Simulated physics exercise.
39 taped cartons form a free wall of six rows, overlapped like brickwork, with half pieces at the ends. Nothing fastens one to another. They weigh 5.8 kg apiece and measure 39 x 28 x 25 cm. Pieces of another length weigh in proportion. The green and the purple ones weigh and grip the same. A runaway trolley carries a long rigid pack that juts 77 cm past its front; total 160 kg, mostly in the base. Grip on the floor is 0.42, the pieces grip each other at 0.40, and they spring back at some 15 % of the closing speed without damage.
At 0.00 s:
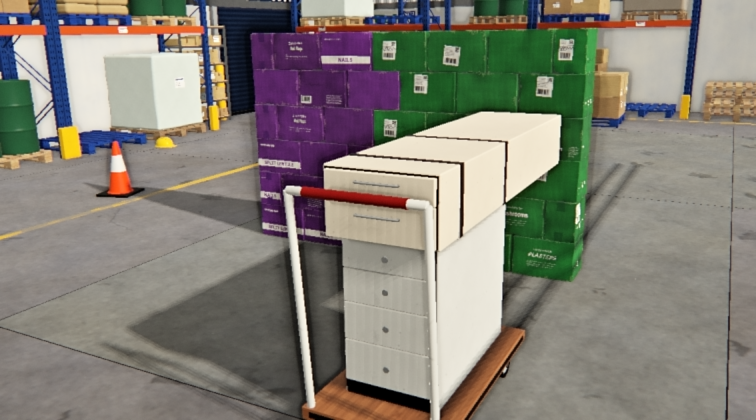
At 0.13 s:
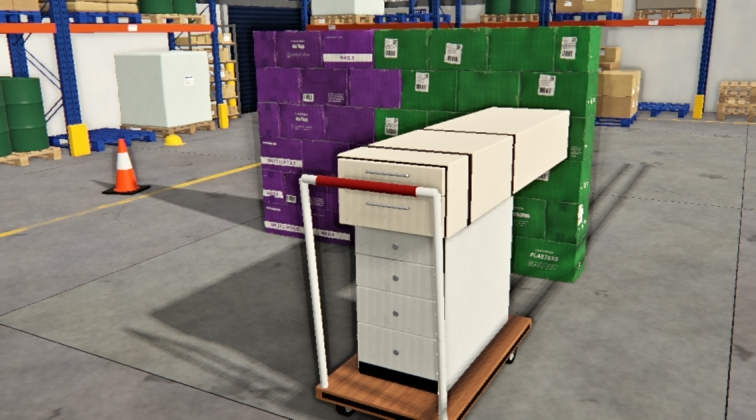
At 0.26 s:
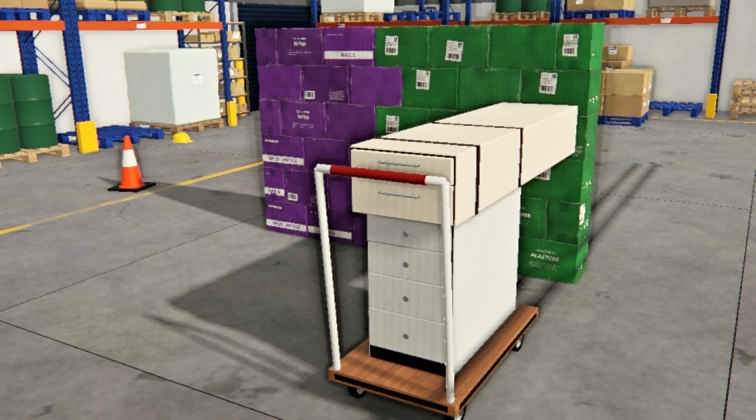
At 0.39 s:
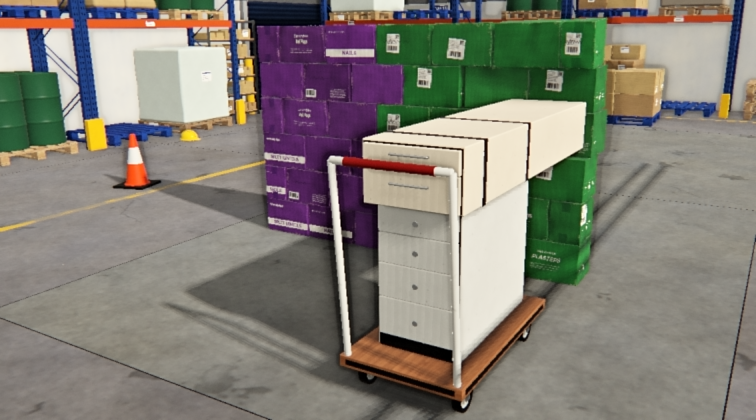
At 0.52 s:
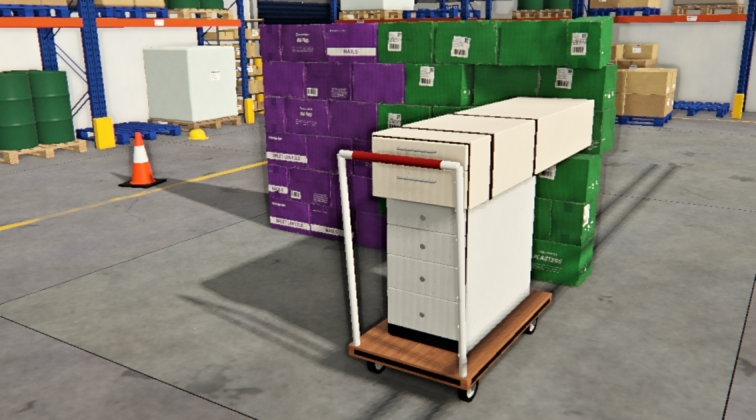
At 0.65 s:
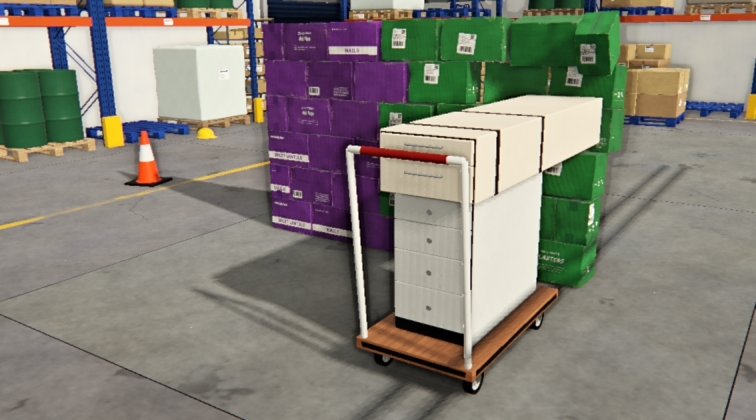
In a warehouse with blue and orange racking, an elevated camera looks down and shifts slightly around the scene. A wall of stacked cartons, purple on the left and green on the right, stands behind a red-handled trolley carrying a white drawer unit and a long pale load, with an orange cone at left. The trolley rolls toward the wall, and its load pushes into the green side, shifting several cartons and tilting an upper one.
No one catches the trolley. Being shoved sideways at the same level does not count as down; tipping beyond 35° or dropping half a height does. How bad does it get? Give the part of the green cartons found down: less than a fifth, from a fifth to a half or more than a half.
Ending down: From a fifth to a half.
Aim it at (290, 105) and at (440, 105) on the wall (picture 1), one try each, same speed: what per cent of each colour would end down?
Green 0 then 30, purple 40 then 10 per cent.
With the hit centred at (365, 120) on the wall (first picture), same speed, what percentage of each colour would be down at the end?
Then green 20, purple 30 per cent.
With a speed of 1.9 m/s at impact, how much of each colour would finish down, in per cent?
Then green 30, purple 0 per cent.
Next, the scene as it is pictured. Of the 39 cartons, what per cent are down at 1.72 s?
At that moment 20 per cent.
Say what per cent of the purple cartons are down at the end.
Ending so: Purple 0 per cent.
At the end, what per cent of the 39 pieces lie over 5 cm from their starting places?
Shifted: 30 per cent.
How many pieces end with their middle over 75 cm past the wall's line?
Roughly 4 of them.
Around 0.78 s, load 40 cm past the wall's line, still rolling; 1 of the 21 green cartons down (1 of 39 in all colours); top green carton tipped 4°.
Around 1.00 s, load 54 cm past the wall's line, still rolling; 6 of the 21 green cartons down (6 of 39 in all colours); top green carton tipped 21°.
Around 1.34 s, load 74 cm past the wall's line, still rolling; 7 of the 21 green cartons down (7 of 39 in all colours); top green carton tipped 73°, 51 cm lower.
Around 1.72 s, load 85 cm past the wall's line, still rolling; 7 of the 21 green cartons down (7 of 39 in all colours); top green carton on its side.
Finally (2.6 s), load 85 cm past the wall's line, stopped; 7 of the 21 green cartons down (7 of 39 in all colours); top green carton upside down; top purple carton unmoved. That is 33 per cent. Seen by the last camera, middles, top green carton near (444, 221), top purple carton near (285, 41).
